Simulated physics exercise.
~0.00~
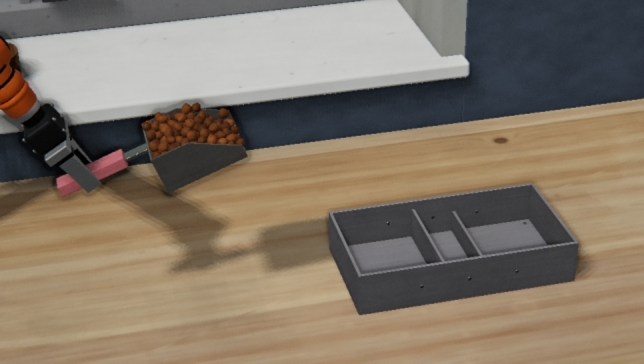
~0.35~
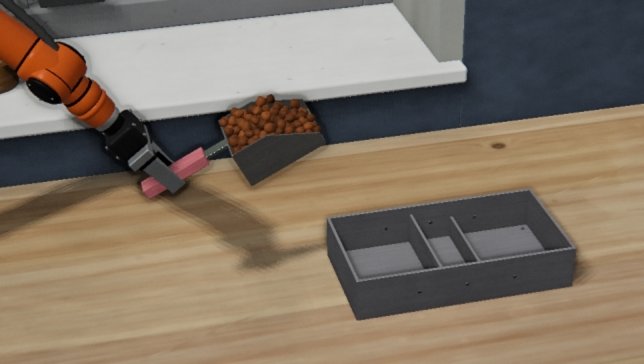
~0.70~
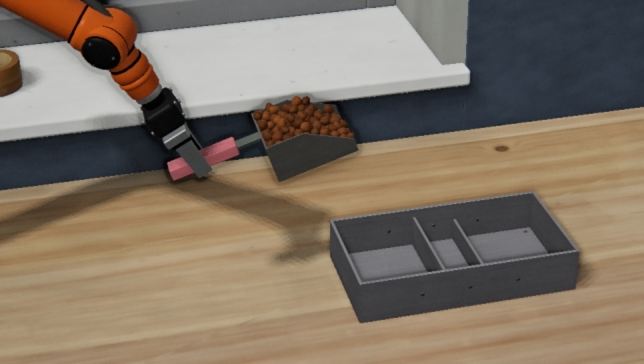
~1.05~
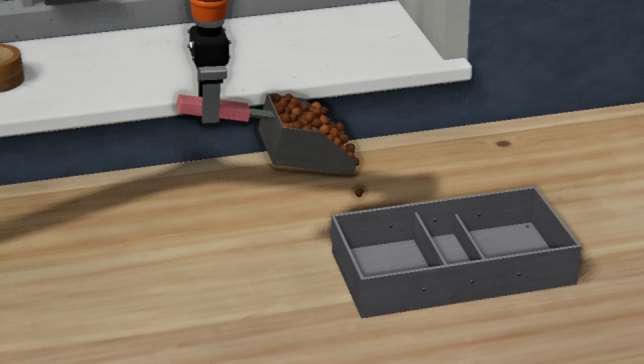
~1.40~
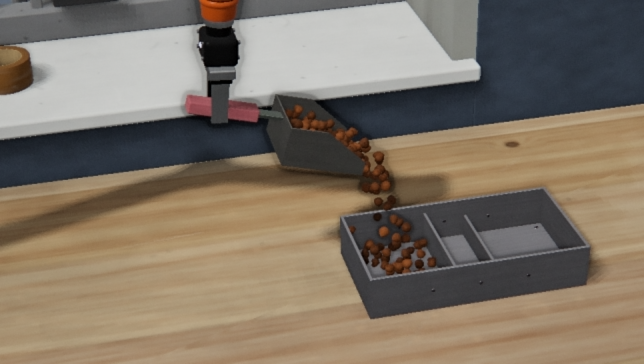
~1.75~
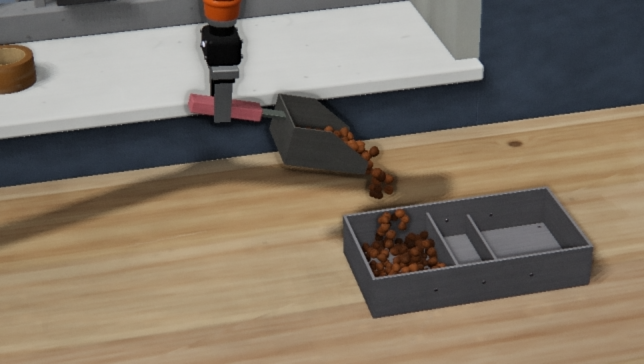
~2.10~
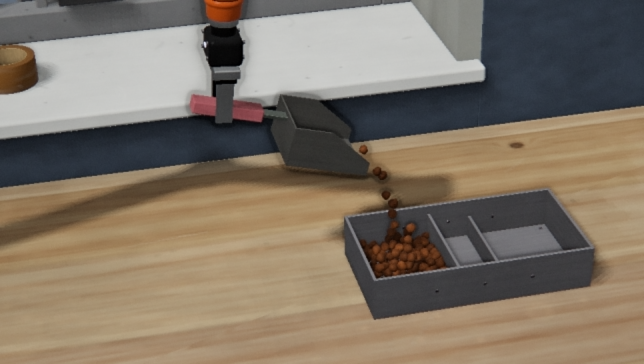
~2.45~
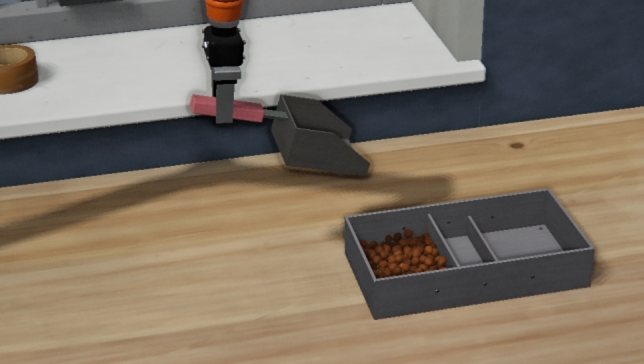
The clip shows an orange and black robot arm carrying a dark scoop of brown hazelnuts rightward over a wooden table, then tipping it forward so the nuts pour into a gray divided box, ending with the scoop empty and all the nuts heaped in the left compartment.
